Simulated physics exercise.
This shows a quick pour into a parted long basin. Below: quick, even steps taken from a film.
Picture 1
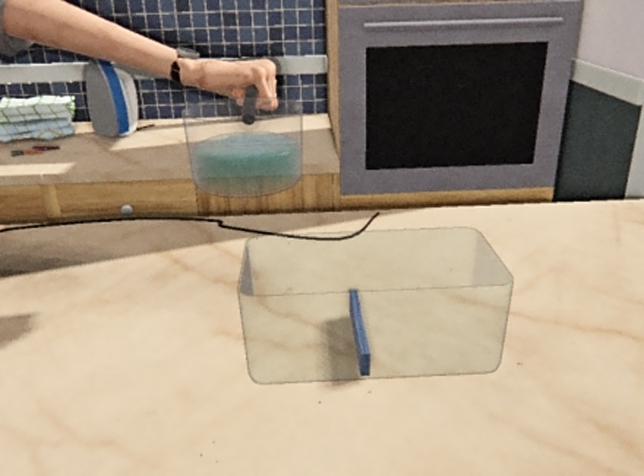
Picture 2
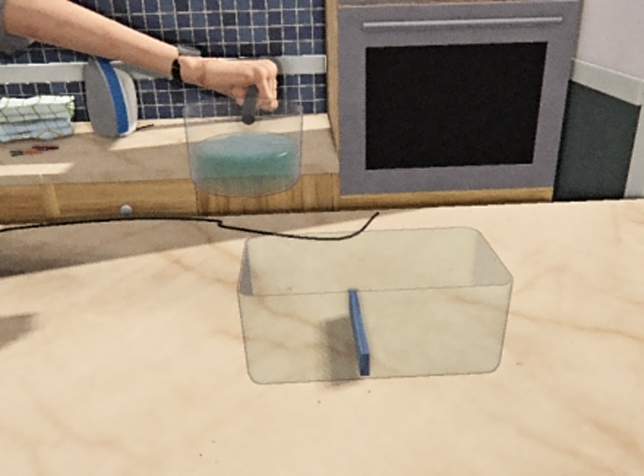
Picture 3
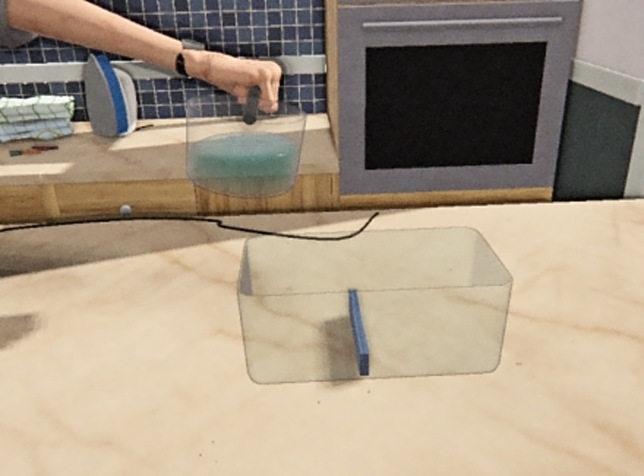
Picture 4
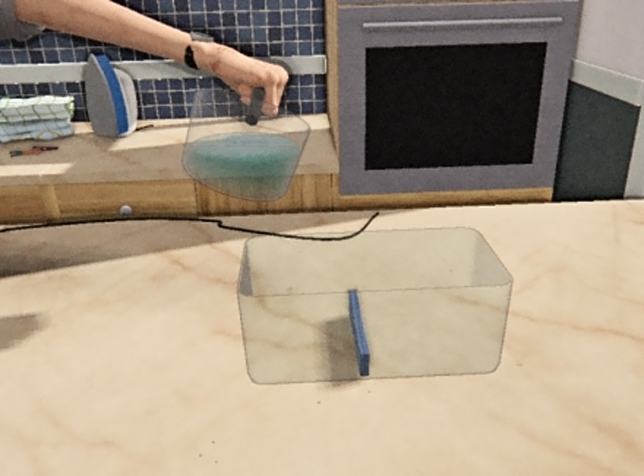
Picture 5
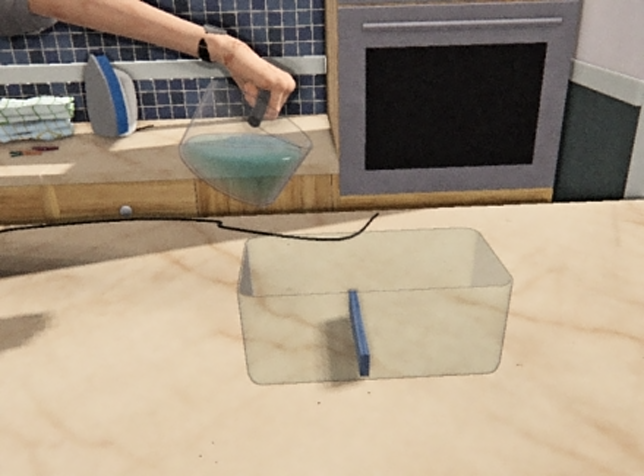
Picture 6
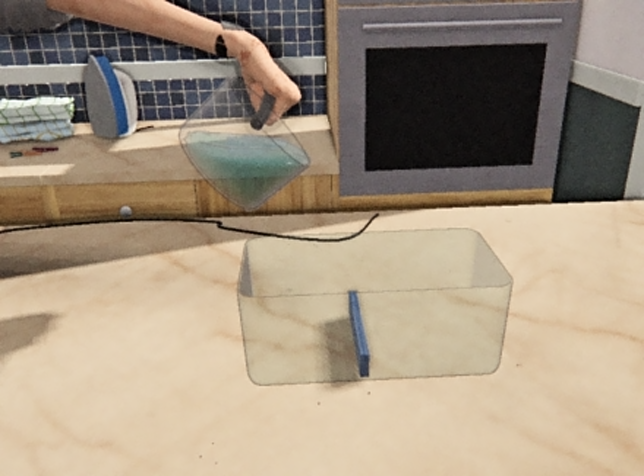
In a kitchen with blue tiles and an oven, a hand holds a clear container of blue-green liquid above a transparent long basin with a blue divider, then tilts it steadily to the right while the basin stays still.
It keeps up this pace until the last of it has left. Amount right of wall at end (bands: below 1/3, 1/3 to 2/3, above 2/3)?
Below 1/3.
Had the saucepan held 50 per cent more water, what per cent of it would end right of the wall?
About 40 in a hundred.
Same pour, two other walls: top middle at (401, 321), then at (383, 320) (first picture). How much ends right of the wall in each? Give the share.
Try 1: About 20 percent; try 2: About 15 percent.
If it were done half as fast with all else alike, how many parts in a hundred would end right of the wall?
About 40 in a hundred.
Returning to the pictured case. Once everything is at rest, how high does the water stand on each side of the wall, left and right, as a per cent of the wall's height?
About 50 left, about 10 right.
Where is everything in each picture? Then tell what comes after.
In the first picture, it leans 0°; its right rim is at (301, 108); the water meets the walls at (192, 146) and (299, 142); the long basin's rim runs from (243, 265) to (495, 254); the wall's top is at (359, 320).
In the second picture, it leans 2°; its right rim is at (302, 111); the water meets the walls at (192, 145) and (299, 142).
In the third picture, it leans 9°; its right rim is at (305, 118); the water meets the walls at (191, 145) and (299, 142).
In the fourth picture, it leans 20°; its right rim is at (309, 130); the water meets the walls at (187, 145) and (301, 144).
In the fifth picture, it leans 34°; its right rim is at (311, 146); the water meets the walls at (184, 142) and (304, 148).
In the sixth picture, it leans 50°; its right rim is at (308, 164); the water meets the walls at (186, 133) and (304, 152); 1 per cent is over the edge.
A moment on, the saucepan is tipped right over and 20 per cent is still to pour, 32 is left of the wall and 2 right of it.
Next, the saucepan is tipped right over and 2 per cent is still to pour, 79 is left of the wall and 10 right of it.
Then the saucepan is tipped right over and 0 per cent is still to pour, 76 is left of the wall and 18 right of it.
Later the saucepan is tipped right over and 0 per cent is still to pour, 76 is left of the wall and 19 right of it.
In the end 76 per cent lies left of the wall, 19 right of it and 5 outside.
